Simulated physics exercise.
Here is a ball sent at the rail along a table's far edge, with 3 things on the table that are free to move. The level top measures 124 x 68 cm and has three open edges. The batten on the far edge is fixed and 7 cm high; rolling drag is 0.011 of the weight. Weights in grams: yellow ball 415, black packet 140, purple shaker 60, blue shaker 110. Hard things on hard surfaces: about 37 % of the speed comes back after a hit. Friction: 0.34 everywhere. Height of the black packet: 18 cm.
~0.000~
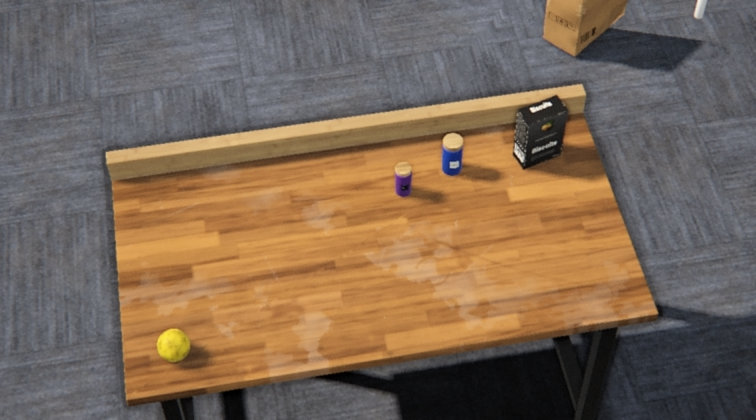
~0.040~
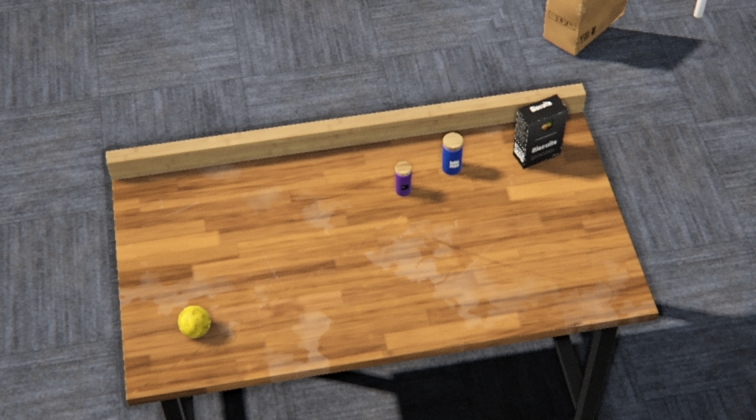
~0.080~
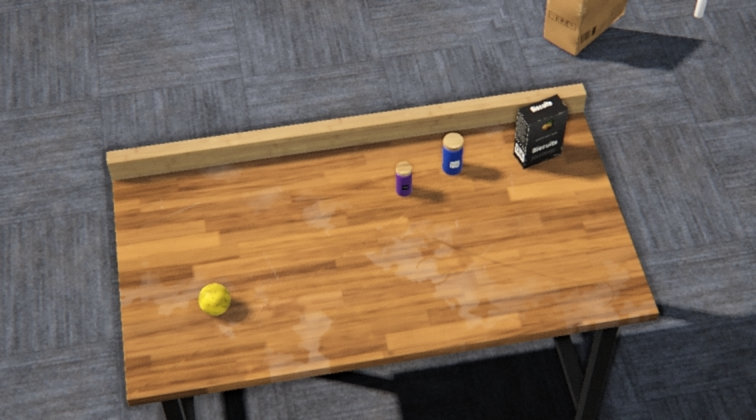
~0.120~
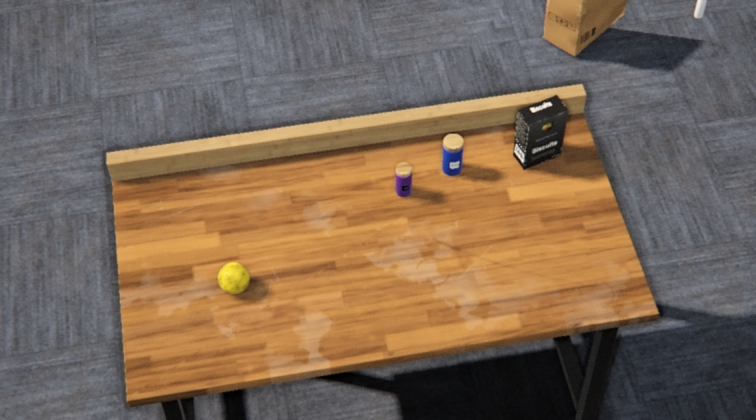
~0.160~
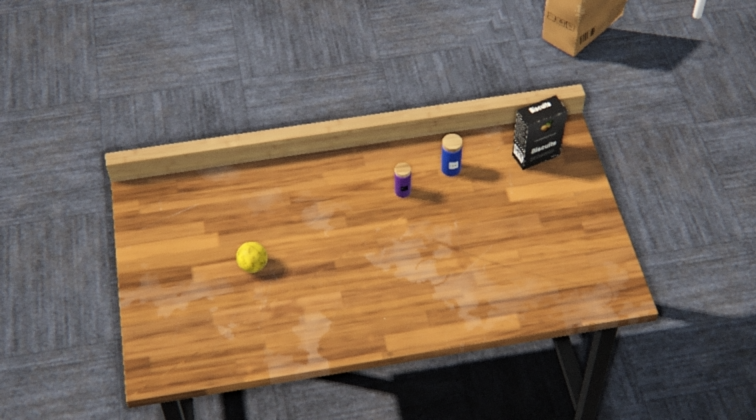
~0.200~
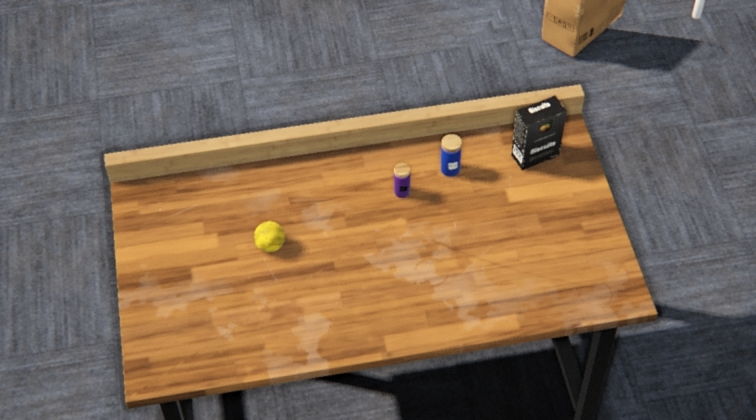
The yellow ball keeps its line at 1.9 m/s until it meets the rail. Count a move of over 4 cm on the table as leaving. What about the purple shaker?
The purple shaker stays put.
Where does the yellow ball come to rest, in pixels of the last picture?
Around (566, 167).
After 0.50 s, yellow ball near (395, 156).
After 0.80 s, yellow ball near (486, 153); blue shaker leaning 75°.
After 1.00 s, yellow ball near (524, 153); blue shaker on its side; black packet slid 6 cm.
At rest (2.6 s), tipped over on the table, blue shaker; not toppled but over 4 cm from the start, black packet; purple shaker in place, give or take 4 cm. Seen from the same camera at the end, purple shaker near (402, 181).
